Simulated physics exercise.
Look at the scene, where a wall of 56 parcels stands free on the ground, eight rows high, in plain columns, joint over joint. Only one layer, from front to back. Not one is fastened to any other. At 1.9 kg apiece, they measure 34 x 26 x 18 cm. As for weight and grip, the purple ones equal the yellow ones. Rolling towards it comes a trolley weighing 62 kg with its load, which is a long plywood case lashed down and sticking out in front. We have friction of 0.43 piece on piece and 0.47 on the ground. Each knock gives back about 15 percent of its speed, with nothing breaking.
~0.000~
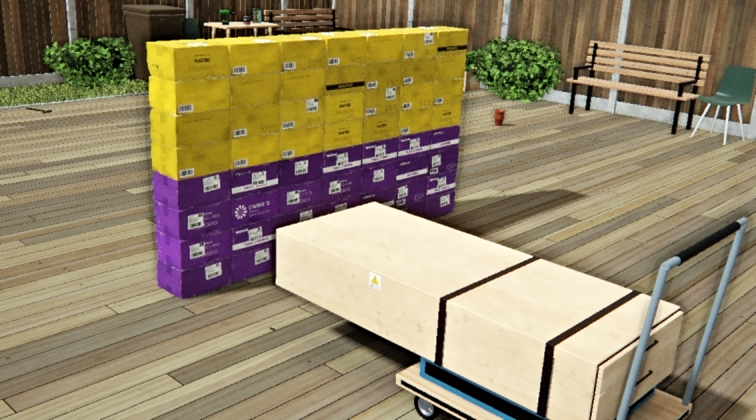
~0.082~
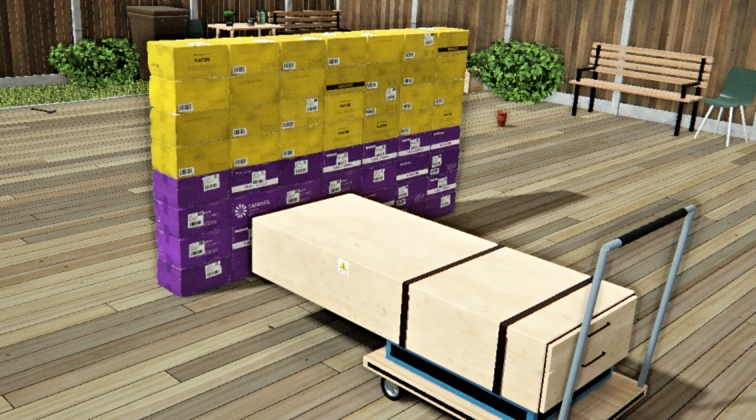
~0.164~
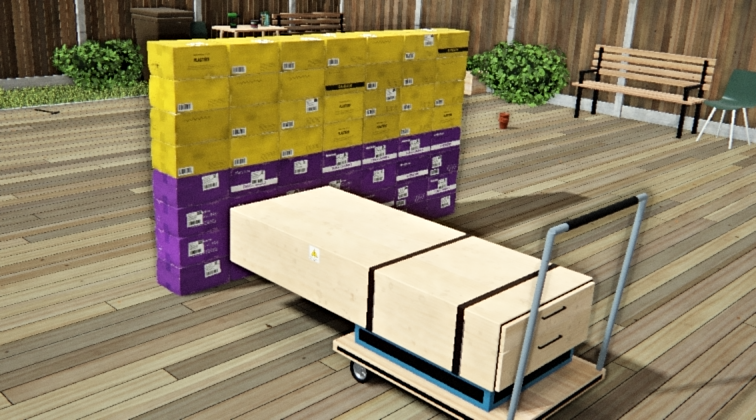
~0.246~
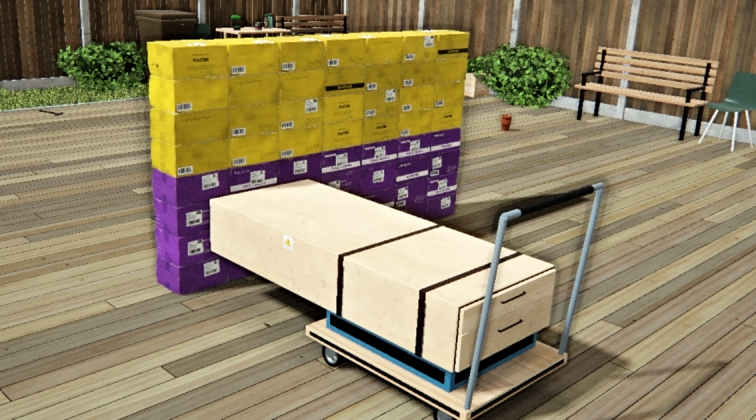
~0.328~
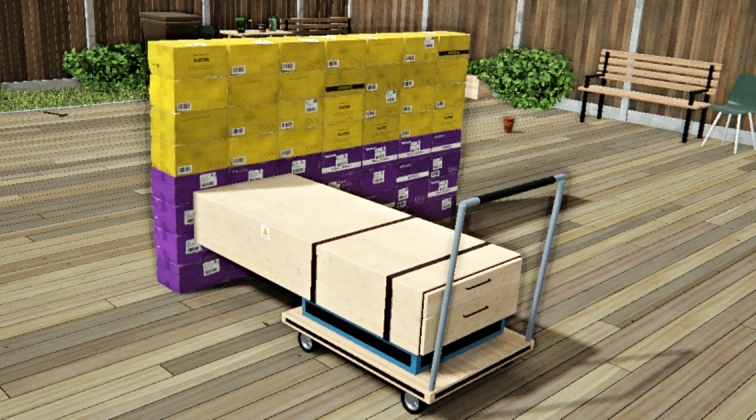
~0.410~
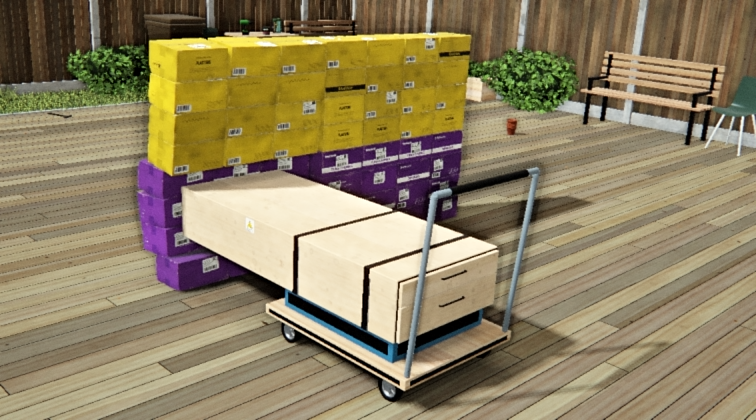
To begin with, a long wooden case strapped to a flat trolley moves toward a still wall of yellow boxes stacked above purple ones. Its front end then meets the purple rows and pushes in, shifting boxes at the lower left out of line while the yellow ones above move slightly.
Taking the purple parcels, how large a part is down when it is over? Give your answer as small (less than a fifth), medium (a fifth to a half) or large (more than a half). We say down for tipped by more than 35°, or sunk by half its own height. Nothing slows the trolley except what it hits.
Medium - a fifth to a half.
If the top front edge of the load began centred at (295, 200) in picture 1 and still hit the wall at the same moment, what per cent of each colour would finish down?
Result - purple: 30%; yellow: 40%.
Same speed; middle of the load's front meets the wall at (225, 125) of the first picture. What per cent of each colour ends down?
You'd end up with purple at 0 and yellow at 30 percent down.
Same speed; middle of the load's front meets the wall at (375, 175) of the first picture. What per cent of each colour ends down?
Result - purple: 30 %; yellow: 40 %.
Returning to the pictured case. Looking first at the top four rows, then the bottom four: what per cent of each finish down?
From above it's 40%, from below it's 30%.
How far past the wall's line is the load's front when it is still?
Roughly 135 cm.
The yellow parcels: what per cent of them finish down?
Of the yellow ones, 40 per cent finish down.
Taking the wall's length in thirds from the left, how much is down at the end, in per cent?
From the left: 90, then 30, then 0 percent.
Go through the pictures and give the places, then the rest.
In the first picture (pixels give the middle of a visible side; the camera moves round a little), load (284, 250) 69 cm short of the wall; top purple parcel (415, 146); top yellow parcel (347, 51); none has stirred.
Load (259, 238) 51 cm short of the wall; top purple parcel (415, 146), in the second picture.
Load (237, 227) 33 cm short of the wall; top purple parcel (415, 147), in the third picture.
Load (216, 218) 15 cm short of the wall; top purple parcel (415, 147), in the fourth picture.
Load (199, 209) 21 mm into the wall's line; top purple parcel (416, 148); movement in 9 of them, in the fifth picture.
Load (187, 204) 14 cm into the wall's line; top purple parcel (416, 149); top yellow parcel (347, 55); steepest lean 6°, the parcel at (199, 157); movement in 22 of them, in the sixth picture.
After 0.60 s, load 39 cm past the wall's line, still rolling; 2 of the 28 purple parcels down (6 of 56 in all colours); top purple parcel unmoved.
After 0.92 s, load 78 cm past the wall's line, still rolling; 9 of the 28 purple parcels down (21 of 56 in all colours); top purple parcel unmoved.
After 1.50 s, load 1.17 m past the wall's line, still rolling; 9 of the 28 purple parcels down (21 of 56 in all colours); top purple parcel unmoved.
In the end (2.7 s), load 1.34 m past the wall's line, stopped; 9 of the 28 purple parcels down (21 of 56 in all colours); top purple parcel unmoved; top yellow parcel unmoved. That is 32 per cent. From the last view, middles, top purple parcel near (404, 146), top yellow parcel near (334, 52).
